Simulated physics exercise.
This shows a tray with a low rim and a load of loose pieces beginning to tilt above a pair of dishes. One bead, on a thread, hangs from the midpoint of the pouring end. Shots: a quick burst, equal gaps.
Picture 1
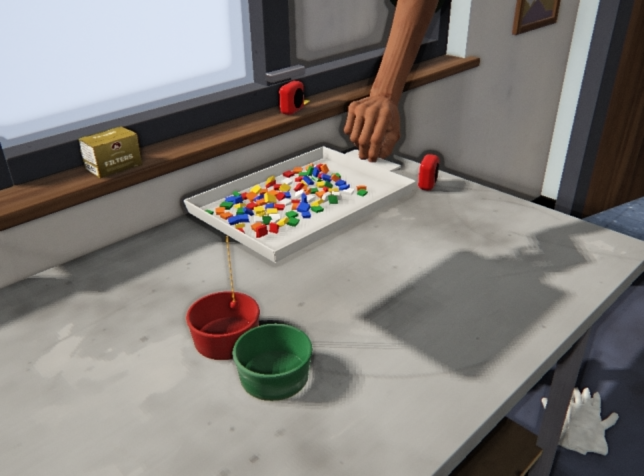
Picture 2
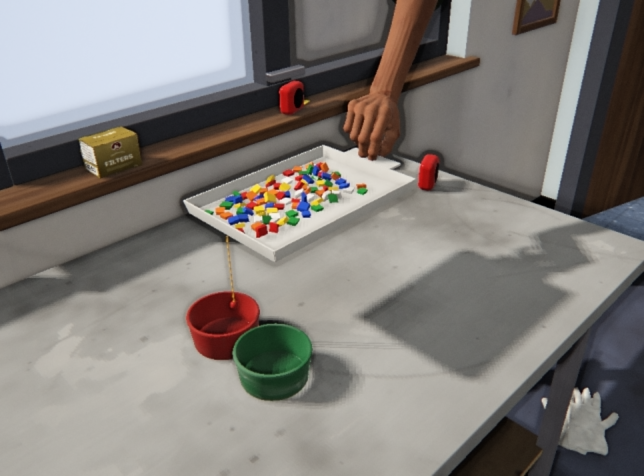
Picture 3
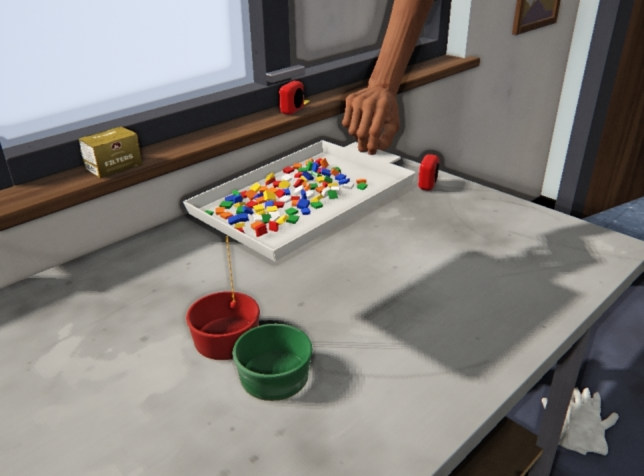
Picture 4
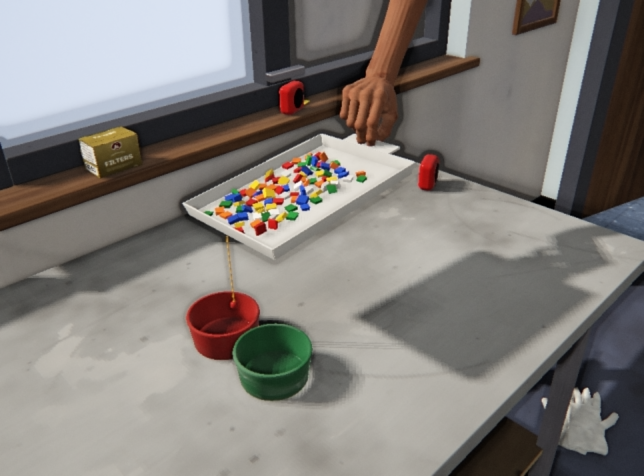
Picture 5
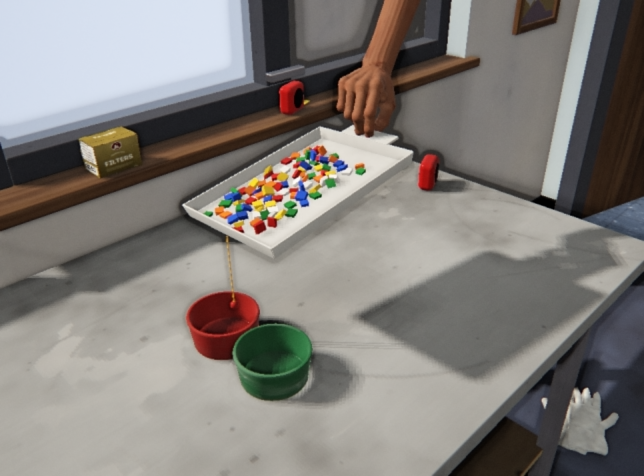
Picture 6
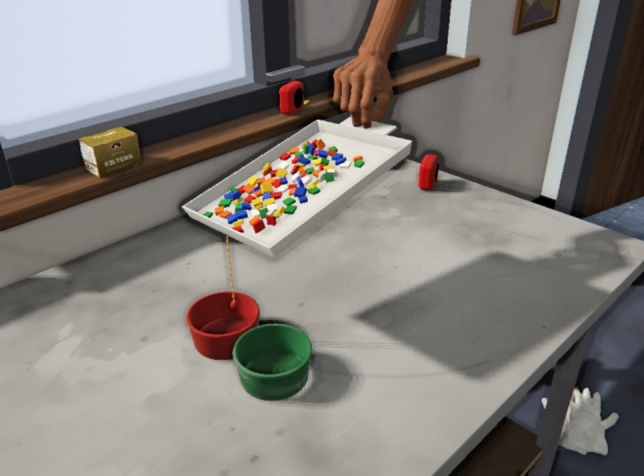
On a grey tabletop by a window, a hand holds the far end of a low-rimmed white tray of colourful loose pieces, with a red dish and a green dish below its near end. The tray starts out level, then the hand gradually raises the far end, tilting the tray slightly toward its near left corner.
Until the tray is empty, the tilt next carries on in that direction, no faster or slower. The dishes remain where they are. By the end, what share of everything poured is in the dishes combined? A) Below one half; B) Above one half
A.
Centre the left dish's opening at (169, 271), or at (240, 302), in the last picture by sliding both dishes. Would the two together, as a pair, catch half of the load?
At place one the greater share; at place two a lesser share.
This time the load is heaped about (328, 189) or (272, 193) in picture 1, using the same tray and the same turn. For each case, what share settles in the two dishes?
Estimate: 30 % first, 20 % second.
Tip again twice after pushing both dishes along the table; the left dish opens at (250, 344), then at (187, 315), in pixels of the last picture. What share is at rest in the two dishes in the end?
It would be near 0 per cent first and near 50 per cent second.
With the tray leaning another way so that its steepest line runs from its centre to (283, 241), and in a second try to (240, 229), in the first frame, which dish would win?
On the first try it's the right-side dish, on the second the left-side dish.
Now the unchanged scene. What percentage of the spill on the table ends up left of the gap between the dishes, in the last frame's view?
It works out at some 100 percent.
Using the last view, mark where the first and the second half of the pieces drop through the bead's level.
I'd put it at roughly (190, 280), and after that at roughly (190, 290).
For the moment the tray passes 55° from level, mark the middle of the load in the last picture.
Mark it at roughly (233, 182) in the final frame.
Soon after the last picture, tray tipped steeply; all on the tray.
A little later, tray tipped right over; most on the tray; a small part outside both; a small part in the air.
Later still, tray tipped past a quarter turn; about a quarter in the left dish; most outside both.
At rest, tray tipped past a quarter turn; none in the right dish; about a quarter in the left dish; most outside both.
